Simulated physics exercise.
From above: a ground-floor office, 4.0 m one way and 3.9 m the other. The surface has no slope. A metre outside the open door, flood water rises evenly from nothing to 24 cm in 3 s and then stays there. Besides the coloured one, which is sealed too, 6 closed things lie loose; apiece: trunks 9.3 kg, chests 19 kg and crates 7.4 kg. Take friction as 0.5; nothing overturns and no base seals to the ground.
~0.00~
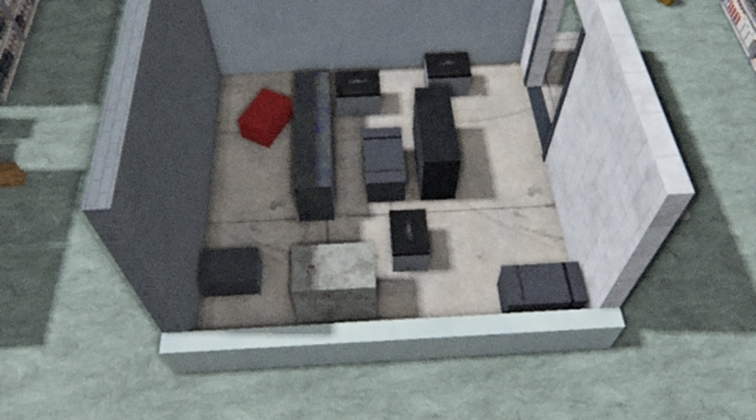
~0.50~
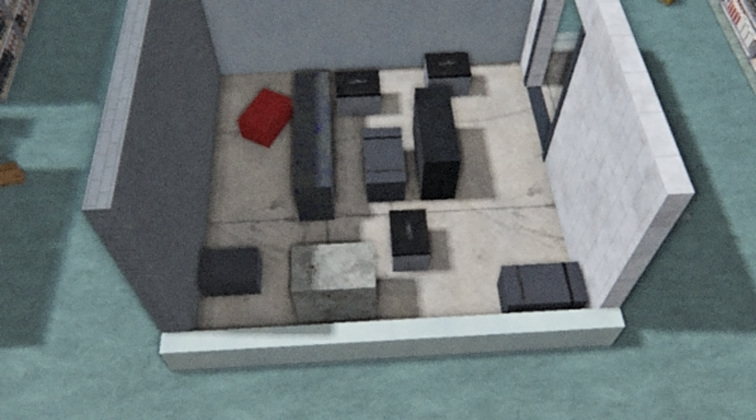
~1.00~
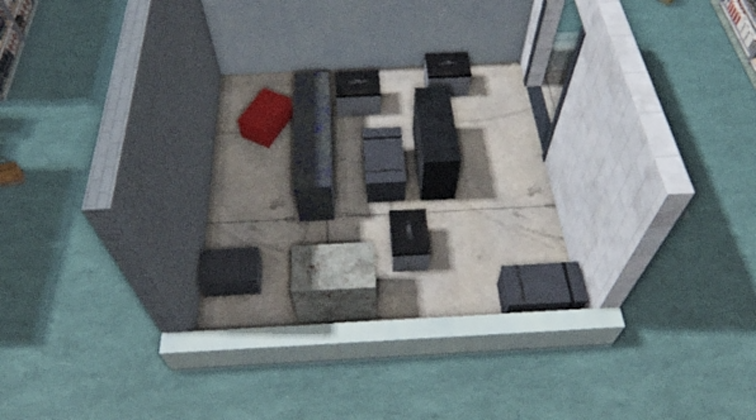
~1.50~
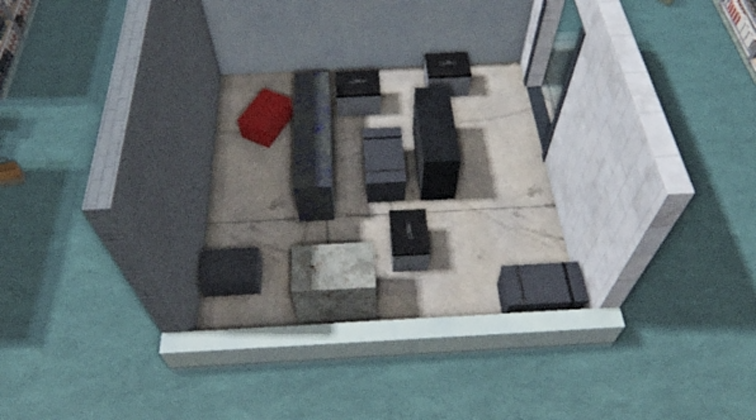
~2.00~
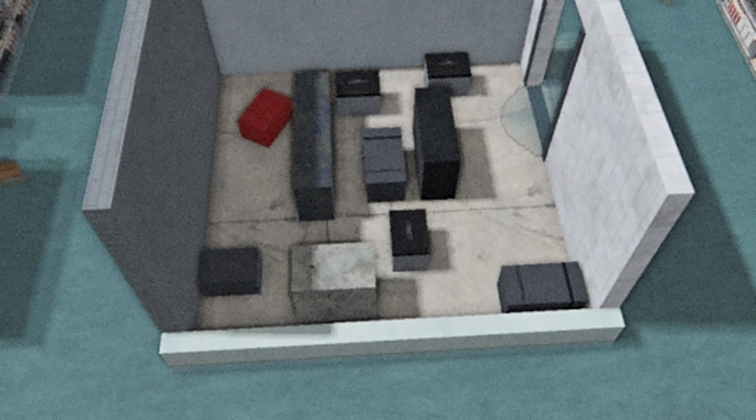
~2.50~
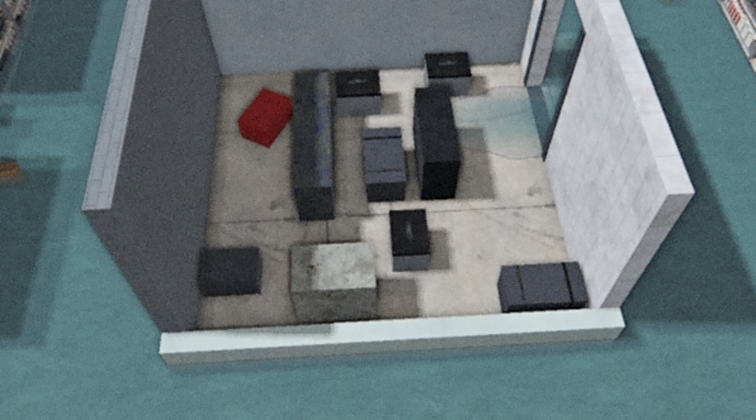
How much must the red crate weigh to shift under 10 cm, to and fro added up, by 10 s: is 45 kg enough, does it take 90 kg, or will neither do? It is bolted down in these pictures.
For it, the lower weight is enough.
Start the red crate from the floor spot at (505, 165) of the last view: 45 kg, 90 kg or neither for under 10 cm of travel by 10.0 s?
The smaller is enough.
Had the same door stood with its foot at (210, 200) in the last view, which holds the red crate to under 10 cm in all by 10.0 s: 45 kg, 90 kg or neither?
In that case only the larger load is enough.
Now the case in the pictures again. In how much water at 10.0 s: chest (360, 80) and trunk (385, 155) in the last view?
About 11 and 8 cm.
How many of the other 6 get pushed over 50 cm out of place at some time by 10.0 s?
4 of them.
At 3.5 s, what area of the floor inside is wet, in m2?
About 3.5 m2.
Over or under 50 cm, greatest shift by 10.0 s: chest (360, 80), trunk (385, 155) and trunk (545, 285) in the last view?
In that order: Under, less, over.
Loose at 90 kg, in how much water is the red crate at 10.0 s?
About 9 cm.
After 3.5 s the red crate would be 0 cm from its start with 45 kg and 0 cm from its start with 90 kg; 0 cm of water round it then.
After 4.5 s the red crate would be 0 cm from its start with 45 kg and 0 cm from its start with 90 kg; 0 cm of water round it then.
After 7.0 s the red crate would be 0 cm from its start with 45 kg and 0 cm from its start with 90 kg; 5 cm of water round it then.
After 10.0 s the red crate would be 3 cm from its start with 45 kg and 0 cm from its start with 90 kg; 9 cm of water round it then.
